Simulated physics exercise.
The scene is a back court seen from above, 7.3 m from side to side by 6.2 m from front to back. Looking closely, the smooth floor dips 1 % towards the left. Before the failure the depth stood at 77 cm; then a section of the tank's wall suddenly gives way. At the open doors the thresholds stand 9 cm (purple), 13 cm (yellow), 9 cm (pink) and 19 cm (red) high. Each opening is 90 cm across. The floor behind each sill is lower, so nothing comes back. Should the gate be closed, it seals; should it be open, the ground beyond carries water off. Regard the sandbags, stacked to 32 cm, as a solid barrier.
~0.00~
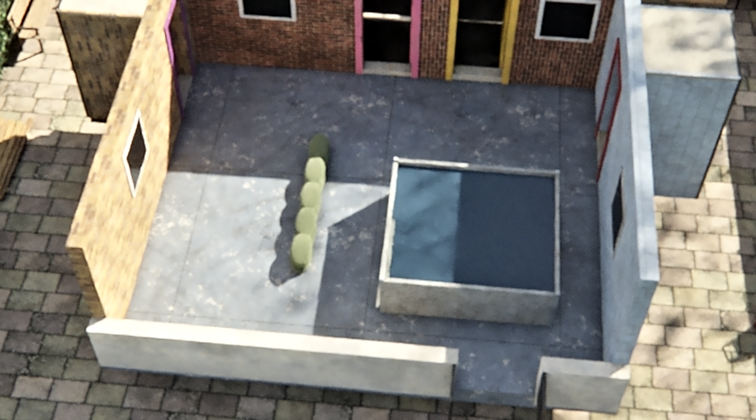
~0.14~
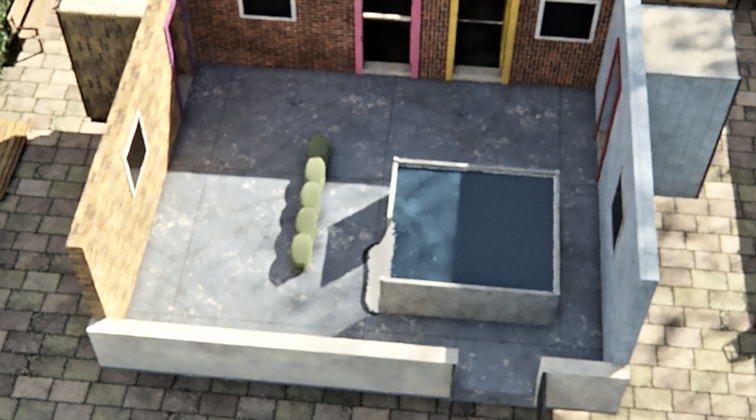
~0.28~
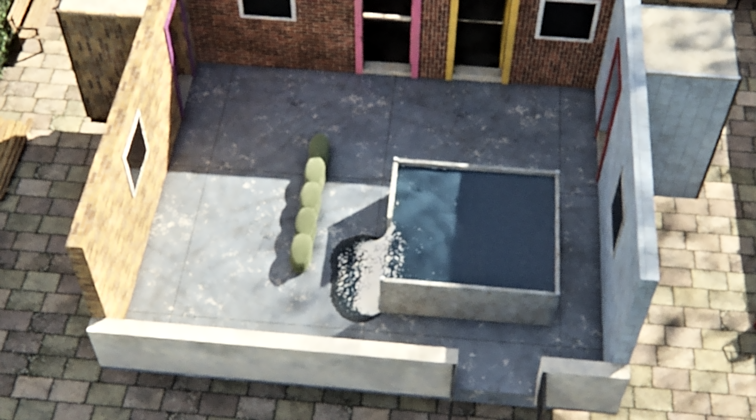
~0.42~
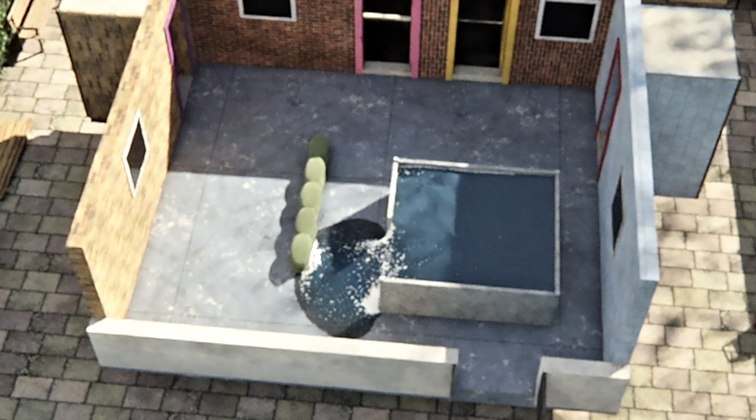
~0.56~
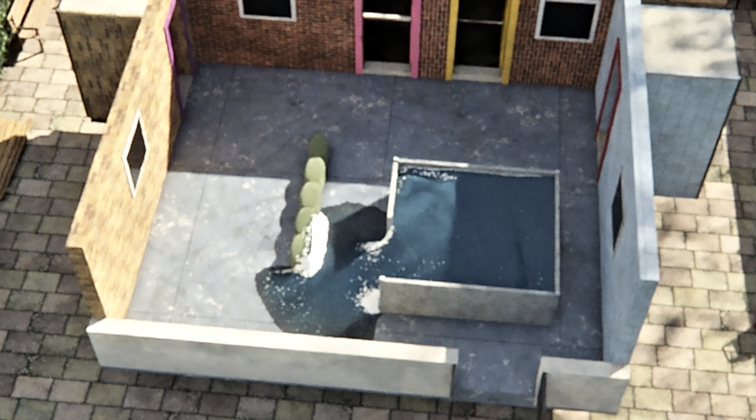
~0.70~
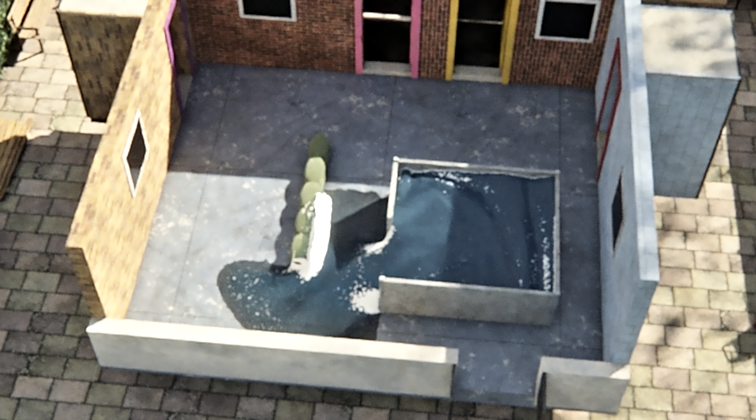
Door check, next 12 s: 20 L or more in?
For the purple door I'd say above the limit; for the yellow door I'd say within the limit; for the pink door I'd say above the limit; for the red door I'd say within the limit.
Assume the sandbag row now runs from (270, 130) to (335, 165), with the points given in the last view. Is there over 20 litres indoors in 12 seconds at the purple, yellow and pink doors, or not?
Well, the purple one is more than allowed, the yellow one is within bounds, and the pink one is within bounds.
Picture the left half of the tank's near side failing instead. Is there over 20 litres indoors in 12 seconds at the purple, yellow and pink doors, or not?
Here's how it goes: Purple exceeds it, yellow falls short, pink falls short.
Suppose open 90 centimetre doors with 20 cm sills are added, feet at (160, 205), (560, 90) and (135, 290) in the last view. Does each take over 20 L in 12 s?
So, in the order given, it's shy of the mark, then shy of the mark, then beyond the mark.
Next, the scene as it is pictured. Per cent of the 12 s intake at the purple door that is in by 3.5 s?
Around 0 percent.
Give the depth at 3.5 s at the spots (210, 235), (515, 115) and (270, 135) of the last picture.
Reading - approx. 10 / 1 / 2 cm.
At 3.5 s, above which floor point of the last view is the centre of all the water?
Around (357, 248).
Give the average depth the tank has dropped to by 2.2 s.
47 cm.
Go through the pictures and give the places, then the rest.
The tank at (473, 227) is whole and still, 77 cm deep, in the first picture.
The front is at (376, 247), 0.7 m from the gap at (387, 267); 0.3 m2 of floor is under water; 77 cm left at the back of the tank, in the second picture.
The front is at (343, 247), 1.0 m from the gap at (387, 269); 1.0 m2 of floor is under water; 77 cm left at the back of the tank, in the third picture.
The front is at (318, 236), 1.4 m from the gap at (387, 270); 2.2 m2 of floor is under water; 77 cm left at the back of the tank, in the fourth picture.
Water pours out at (387, 270) and has run 2.0 m, to (262, 281); typically 7 cm deep outside, 77 cm at the tank's back, in the fifth picture.
The front is at (223, 284), 2.6 m from the gap at (387, 270); 4.9 m2 of floor is under water; 72 cm left at the back of the tank, in the sixth picture.
After 1.4 s water covers 25 % of the floor and is deepest (51 cm) near (321, 264); purple door not reached, yellow door not reached, pink door not reached, red door not reached.
After 2.2 s water covers 45 % of the floor and is deepest (62 cm) near (121, 335); purple door not reached, yellow door not reached, pink door 13 cm at the sill, 0 L in, red door not reached.
After 3.5 s water covers 60 % of the floor and is deepest (40 cm) near (130, 306); purple door 6 cm at the sill, 0 L in, yellow door 10 cm at the sill, 0 L in, pink door 16 cm at the sill, 28 L in, red door not reached.
After 7.0 s water covers 90 % of the floor and is deepest (24 cm) near (196, 70); purple door 17 cm at the sill, 53 L in, yellow door 10 cm at the sill, 0 L in, pink door 13 cm at the sill, 86 L in, red door 4 cm at the sill, 0 L in.
After 12.0 s water covers 95 % of the floor and is deepest (15 cm) near (190, 91); purple door 15 cm at the sill, 215 L in, yellow door 11 cm at the sill, 0 L in, pink door 9 cm at the sill, 97 L in, red door 12 cm at the sill, 0 L in.
